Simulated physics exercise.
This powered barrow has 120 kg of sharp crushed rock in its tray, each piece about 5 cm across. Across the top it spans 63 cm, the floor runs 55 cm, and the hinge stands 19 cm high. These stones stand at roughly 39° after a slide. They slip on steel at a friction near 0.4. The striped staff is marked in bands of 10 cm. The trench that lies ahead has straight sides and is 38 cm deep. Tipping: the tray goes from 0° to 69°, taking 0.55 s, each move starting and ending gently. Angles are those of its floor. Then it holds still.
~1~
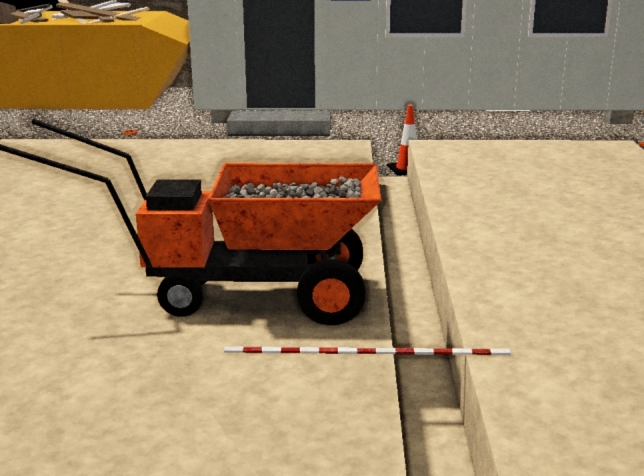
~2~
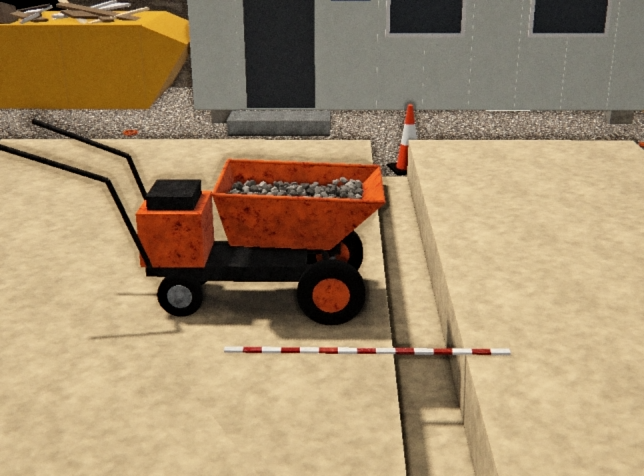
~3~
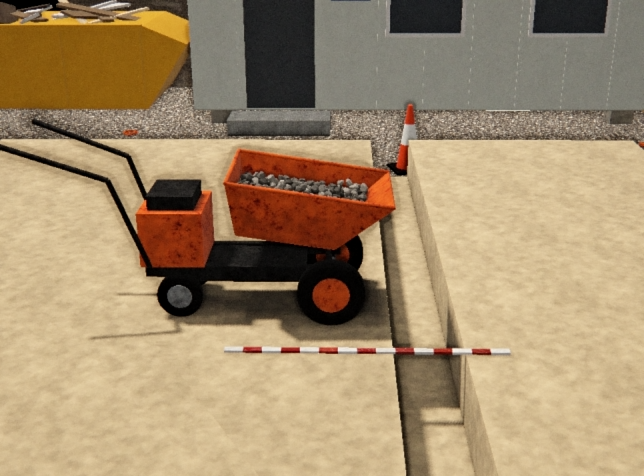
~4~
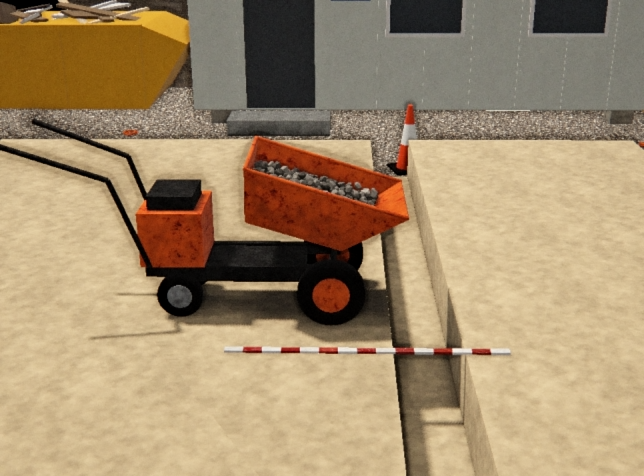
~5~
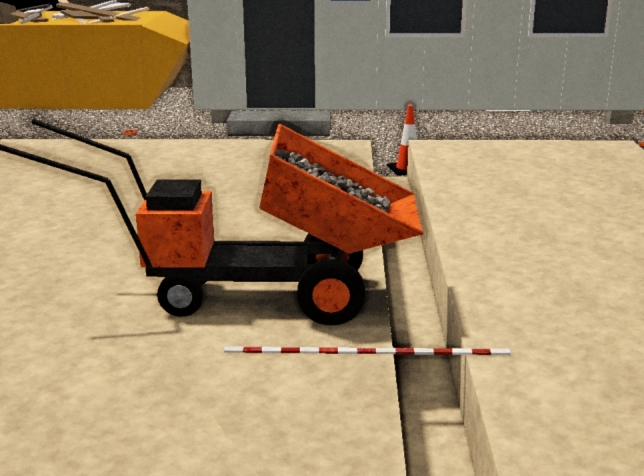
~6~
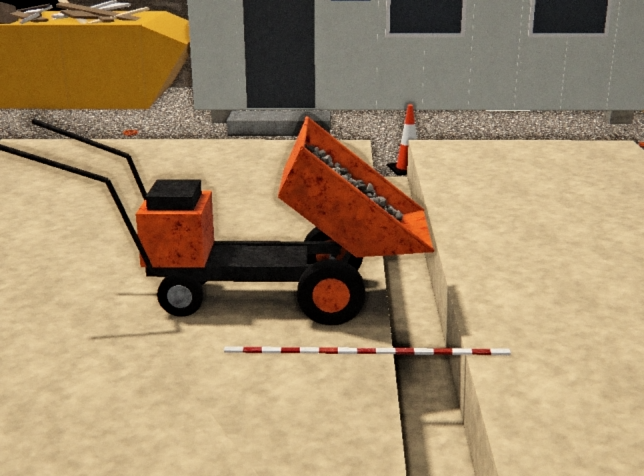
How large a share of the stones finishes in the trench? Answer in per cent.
A share of about 35 per cent.
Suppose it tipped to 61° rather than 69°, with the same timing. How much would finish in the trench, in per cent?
Some 20 in a hundred, I'd say.
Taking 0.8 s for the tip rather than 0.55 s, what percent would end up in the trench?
In that case, around 50%.
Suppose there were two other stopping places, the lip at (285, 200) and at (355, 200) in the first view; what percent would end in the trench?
65 and 60 %.
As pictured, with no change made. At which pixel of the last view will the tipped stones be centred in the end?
The tipped stones centre close to (478, 300).
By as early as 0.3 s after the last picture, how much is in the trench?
By that point it's something like 5 in a hundred.
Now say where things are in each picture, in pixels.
Lip at (380, 200), floor tilted 0°, highest stones at (295, 189), in the first frame.
Lip at (385, 202), floor tilted 2°, highest stones at (275, 187), in the second frame.
Lip at (395, 208), floor tilted 8°, highest stones at (262, 179), in the third frame.
The tray is at 17°, its lip at (409, 219); the top of the load is at (268, 168), in the fourth frame.
Lip at (423, 234), floor tilted 28°, highest stones at (287, 158), in the fifth frame.
Lip at (434, 251), floor tilted 39°, highest stones at (305, 150), in the sixth frame.
Then, 0.1 s after the last picture the floor is at 58°, 100 % in the tray; the foremost stones are at (421, 253).
Then, 0.3 s after the last picture the floor is at 69°, 83 % in the tray, 3 % in the trench, 13 % past the trench; the foremost stones are at (486, 292).
Then, 0.7 s after the last picture the floor is at 69°, 22 % in the tray, 10 % in the trench, 68 % past the trench; the foremost stones are at (616, 294).
Then, 2.7 s after the last picture the floor is at 69°, 0 % in the tray, 35 % in the trench, 65 % past the trench; the foremost stones are past the picture's edge.
